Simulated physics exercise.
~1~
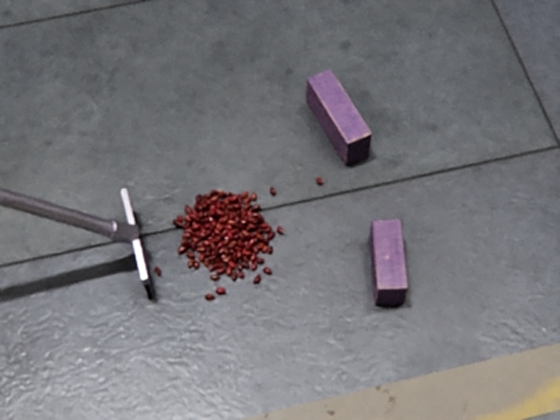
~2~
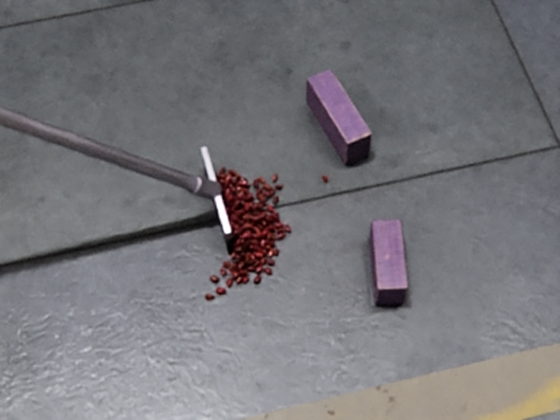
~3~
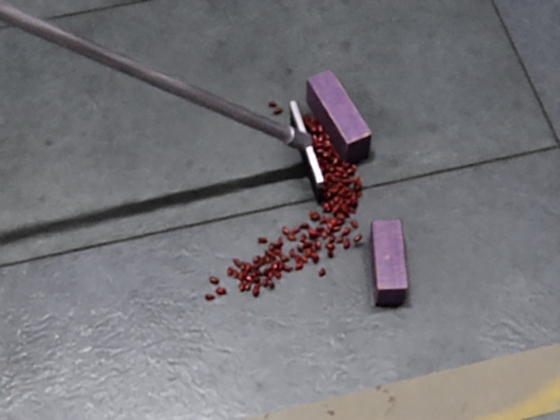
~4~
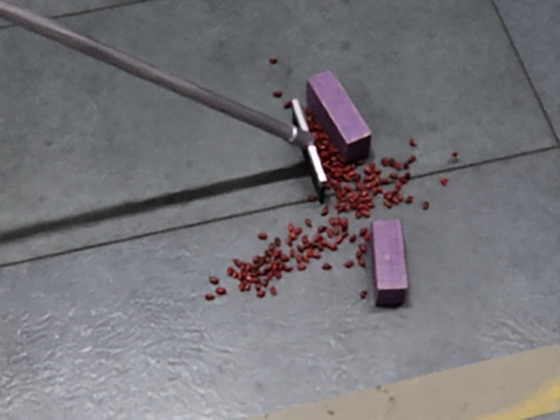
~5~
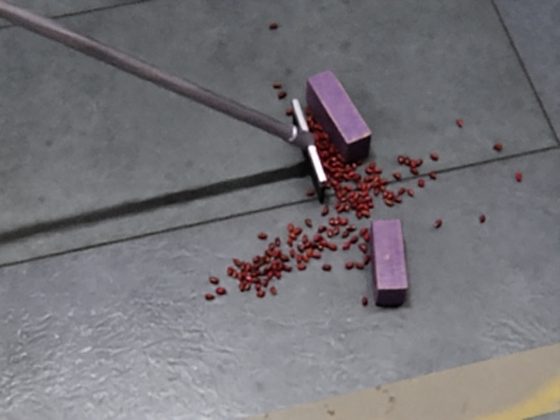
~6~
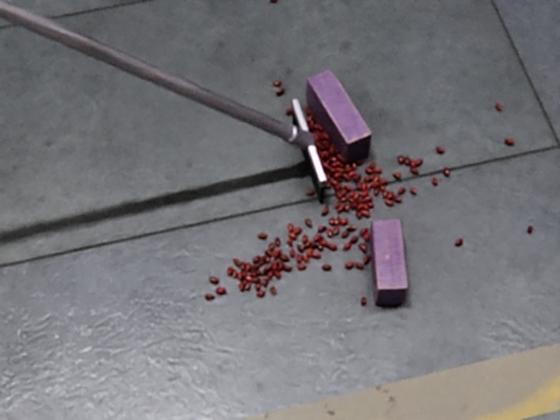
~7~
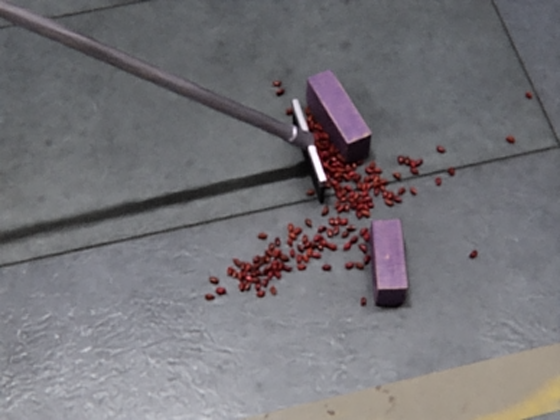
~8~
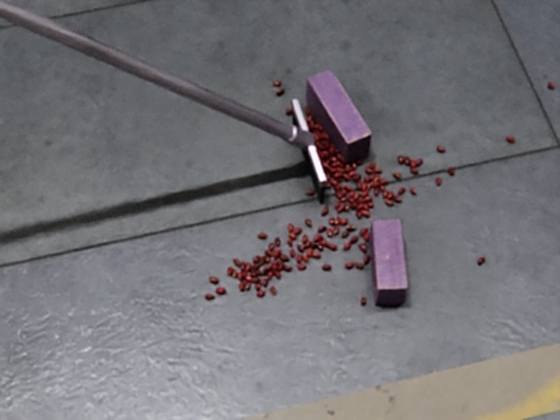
A pile of dark red kidney beans lies on a grey tiled floor, seen from above at an angle, with two purple blocks standing to the right and a gap between them. A squeegee with a pale-edged blade and long handle waits at the left. It pushes right and slightly up into the beans, bunching them, then drives on to the upper block and stops there. Beans trail behind it toward the lower left, and a few skitter off to the right. Most end up held before the blocks, with some in or past the gap.
